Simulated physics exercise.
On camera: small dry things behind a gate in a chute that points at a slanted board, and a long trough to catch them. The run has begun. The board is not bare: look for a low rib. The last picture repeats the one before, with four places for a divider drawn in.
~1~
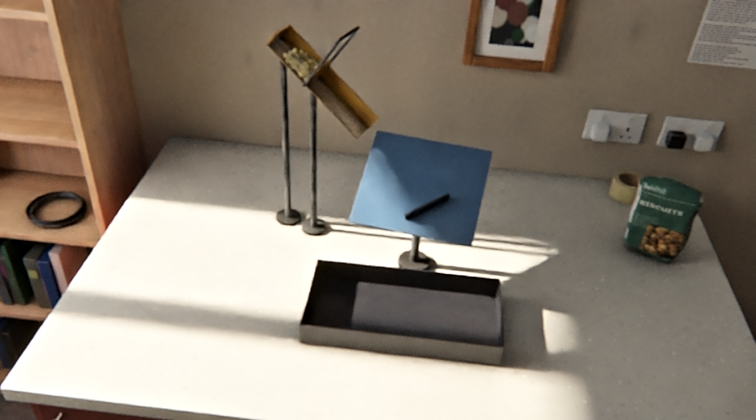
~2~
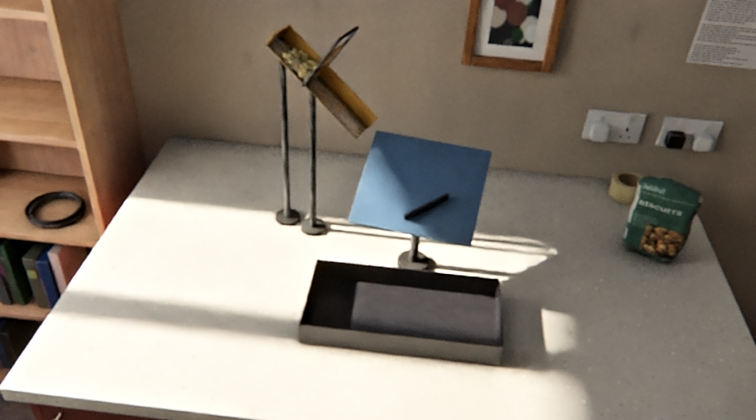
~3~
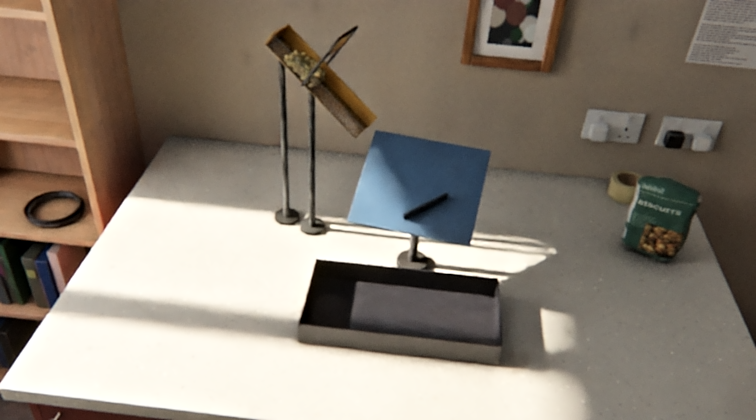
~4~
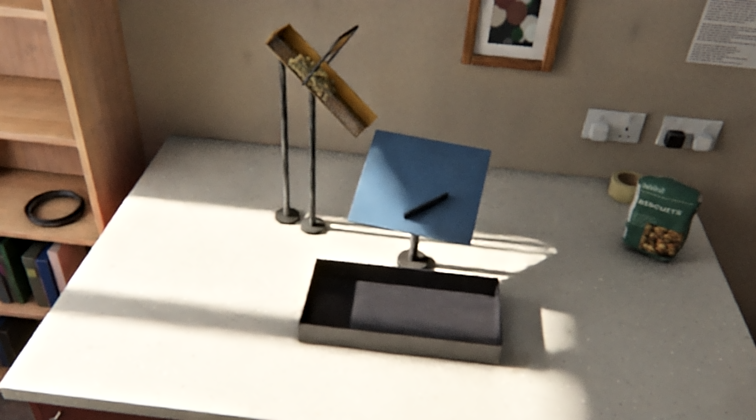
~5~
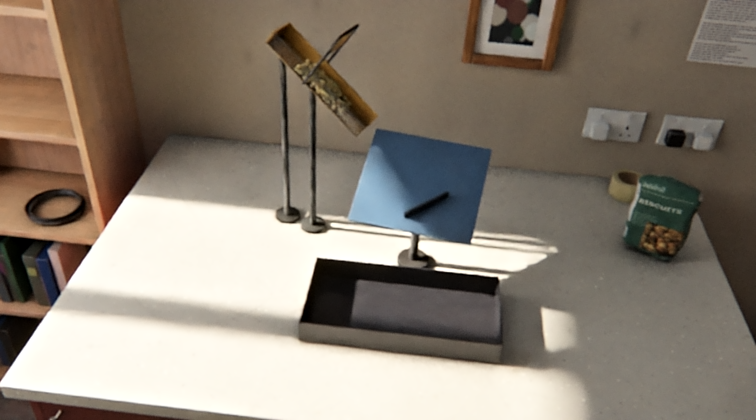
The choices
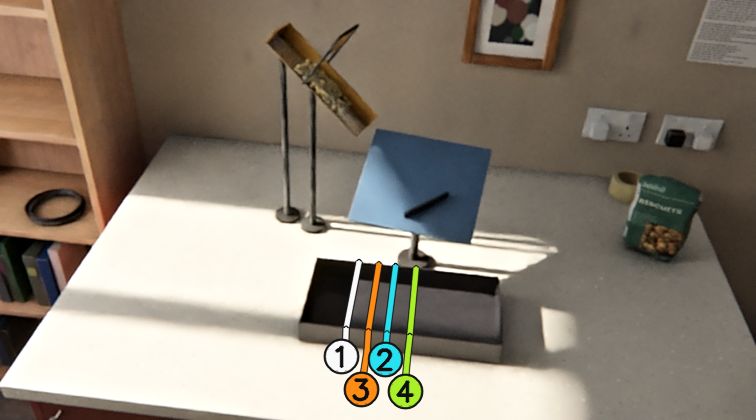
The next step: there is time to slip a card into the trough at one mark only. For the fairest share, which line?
The best line is 3.
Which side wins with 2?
Left.
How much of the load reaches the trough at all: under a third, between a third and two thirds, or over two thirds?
Over two thirds.
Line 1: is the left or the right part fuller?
The right side.
On the marked copy, line 1 crosses the front rim at (346, 327); line 2 crosses the front rim at (387, 332); line 3 crosses the front rim at (368, 330); line 4 crosses the front rim at (409, 335).
With 1, of what is caught, a small share on the left of the divider, all but a few on the right.
With 2, of what is caught, the bulk on the left of the divider, a small share on the right.
With 3, of what is caught, close to two thirds on the left of the divider, close to a third on the right.
With 4, of what is caught, all but a few on the left of the divider, a small share on the right.
